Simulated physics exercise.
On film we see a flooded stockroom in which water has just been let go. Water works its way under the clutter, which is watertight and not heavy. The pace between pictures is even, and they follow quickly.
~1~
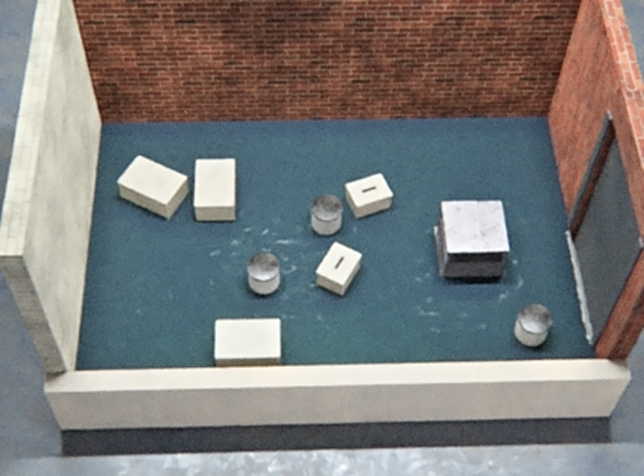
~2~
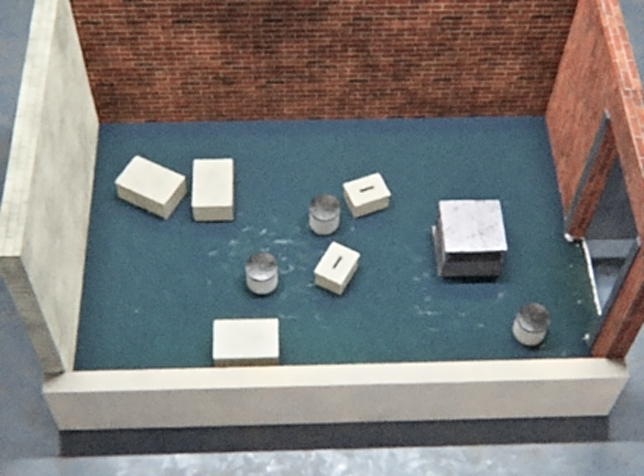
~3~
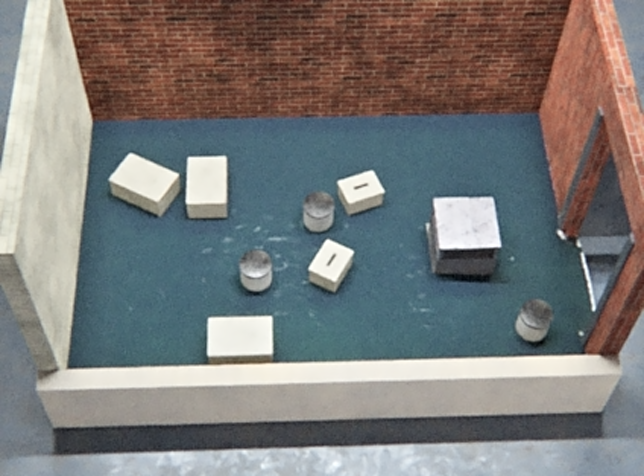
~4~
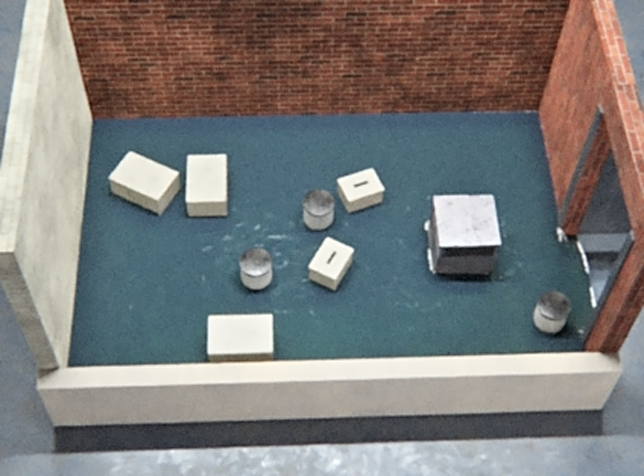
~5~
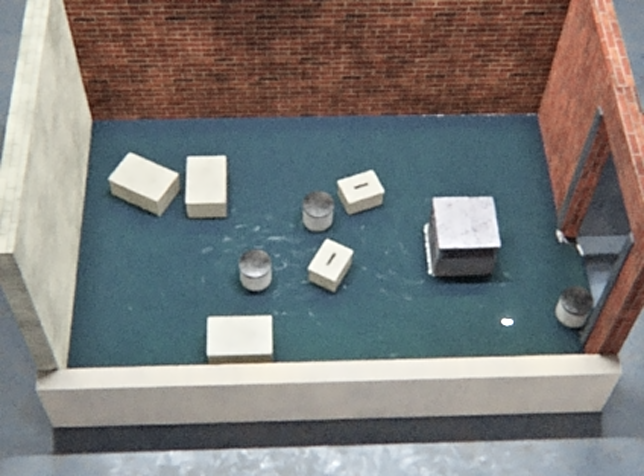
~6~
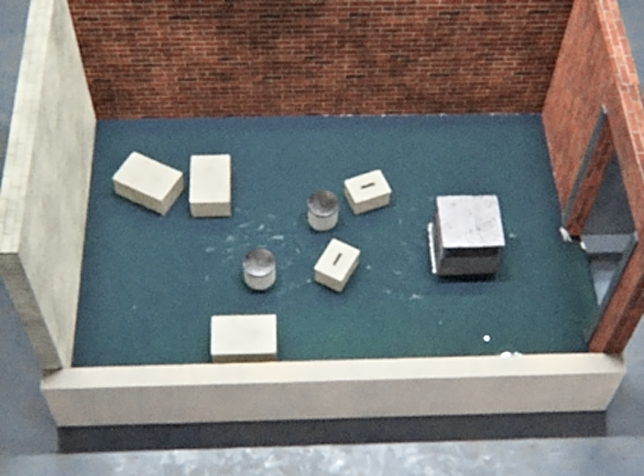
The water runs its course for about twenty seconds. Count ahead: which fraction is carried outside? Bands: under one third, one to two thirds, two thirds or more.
It reaches two thirds.
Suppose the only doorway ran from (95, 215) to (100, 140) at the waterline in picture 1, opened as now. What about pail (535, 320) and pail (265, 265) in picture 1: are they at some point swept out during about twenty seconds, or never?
Taking them in order, the first one never leaves while the second one gets swept away.
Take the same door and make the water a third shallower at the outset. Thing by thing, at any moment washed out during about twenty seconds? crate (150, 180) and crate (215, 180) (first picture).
First object: Never leaves; second object: Never leaves.
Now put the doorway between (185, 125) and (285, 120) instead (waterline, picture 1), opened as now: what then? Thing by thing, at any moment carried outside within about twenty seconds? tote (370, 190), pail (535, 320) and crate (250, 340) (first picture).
Lab log - 1: Escaped; 2: Retained; 3: Retained.
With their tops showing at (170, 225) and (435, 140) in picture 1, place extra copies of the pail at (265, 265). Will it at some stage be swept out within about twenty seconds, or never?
Well, the first one never leaves, but the second one leaves.
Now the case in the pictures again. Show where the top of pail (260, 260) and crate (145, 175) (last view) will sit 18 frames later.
Near (375, 294) and (178, 186).
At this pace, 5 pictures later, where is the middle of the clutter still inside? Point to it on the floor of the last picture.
Their centre sits close to (303, 258) on the floor of the last picture.
A moment on, 1 of 8 are out; 7 afloat.
Next, 2 of 8 are out; 6 afloat.
Later, 5 of 8 are out; 3 afloat.
In the end, 6 of 8 are out; 2 afloat.
